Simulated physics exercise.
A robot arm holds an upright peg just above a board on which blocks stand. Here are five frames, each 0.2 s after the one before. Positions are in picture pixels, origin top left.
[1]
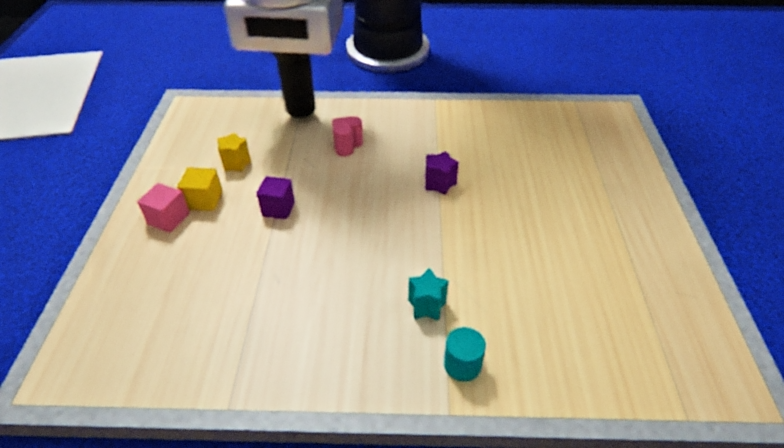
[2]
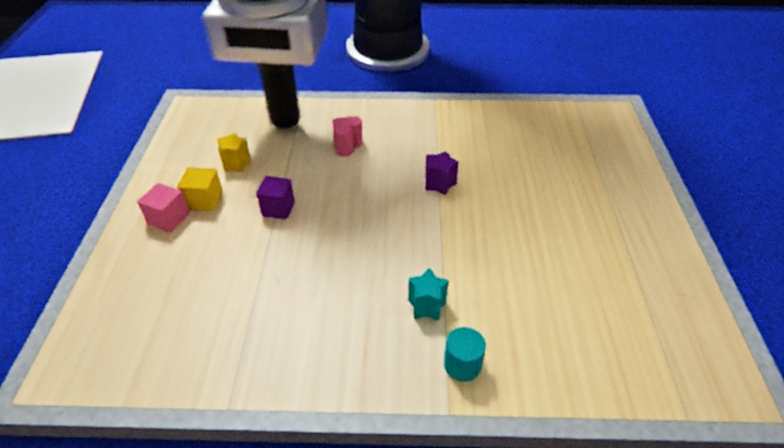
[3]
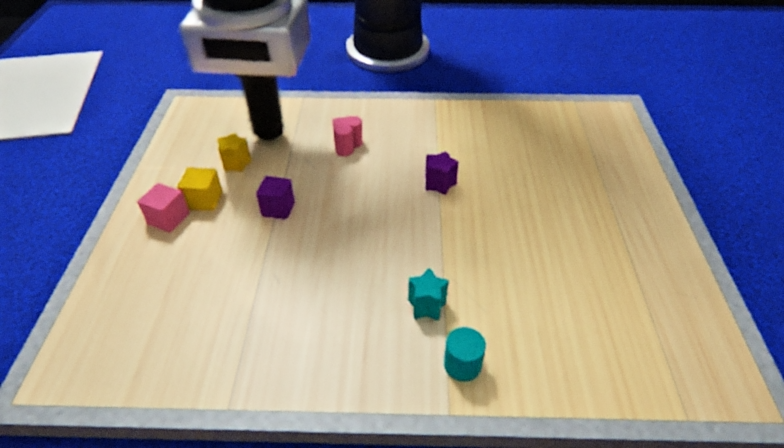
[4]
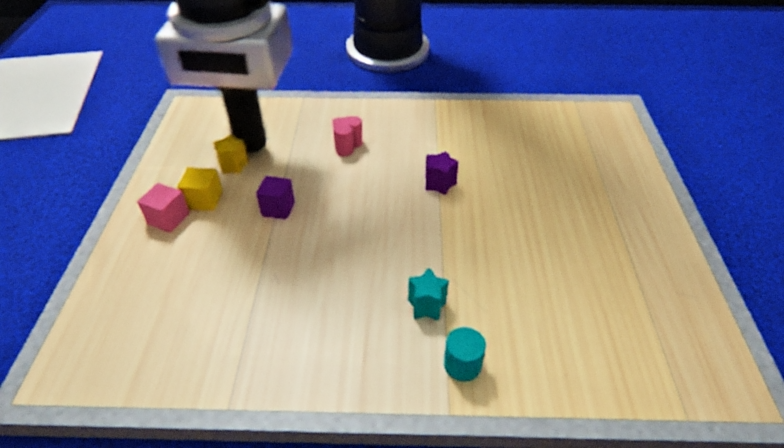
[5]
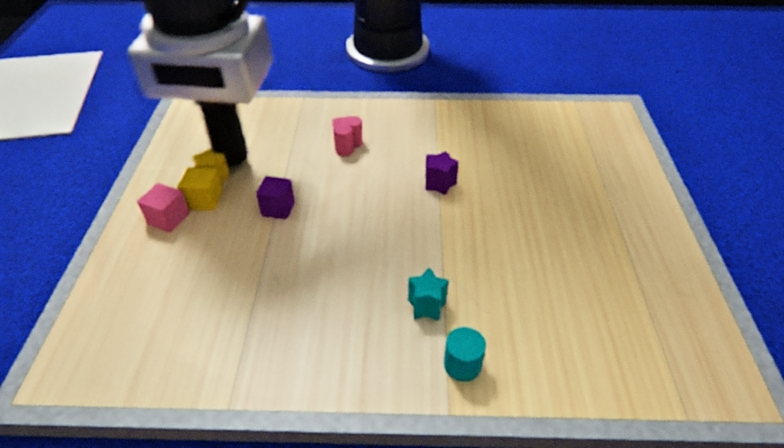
A robot arm moves its peg down and left, pushing the yellow star toward the yellow block.
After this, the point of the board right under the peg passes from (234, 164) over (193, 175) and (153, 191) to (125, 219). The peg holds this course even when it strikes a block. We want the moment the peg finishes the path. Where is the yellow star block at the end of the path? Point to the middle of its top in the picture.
By then it is at (151, 193).
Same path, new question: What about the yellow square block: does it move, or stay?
The yellow square block changes place.
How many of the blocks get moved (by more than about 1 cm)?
Three or more get moved.
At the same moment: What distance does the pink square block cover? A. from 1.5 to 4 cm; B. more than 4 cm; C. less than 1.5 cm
A.
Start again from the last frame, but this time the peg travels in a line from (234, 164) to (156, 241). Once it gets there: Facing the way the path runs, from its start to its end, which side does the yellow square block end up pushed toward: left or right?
Answer: Left.
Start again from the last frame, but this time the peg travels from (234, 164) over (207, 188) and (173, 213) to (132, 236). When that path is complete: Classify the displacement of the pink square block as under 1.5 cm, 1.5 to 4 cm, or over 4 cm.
Offset: Above 4 cm.
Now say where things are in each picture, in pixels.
In the first frame, peg's lower end at (301, 110); pink square block at (159, 196); yellow square block at (197, 177); yellow star block at (230, 141); purple square block at (274, 186).
In the second frame, peg at (285, 120); blocks still.
In the third frame, peg at (269, 131); blocks still.
In the fourth frame, peg at (251, 144); yellow star block at (227, 144).
In the fifth frame, peg at (232, 157); pink square block at (159, 196); yellow square block at (197, 177); yellow star block at (207, 158); purple square block at (274, 186).
The first path, step by step. One third of the way, peg at (190, 168); pink square block at (156, 201), turned 30° clockwise; yellow square block at (187, 188), turned 45° anticlockwise; yellow star block at (172, 174), turned 35° anticlockwise.
Two thirds of the way, peg at (150, 184); pink square block at (152, 208), turned 35° clockwise; yellow square block at (189, 190), turned 60° anticlockwise; yellow star block at (157, 184), turned 75° anticlockwise.
At the end, peg at (121, 212); pink square block at (155, 214), turned 40° clockwise; yellow square block at (191, 191), turned 65° anticlockwise; yellow star block at (151, 193), turned 115° anticlockwise; purple square block still.
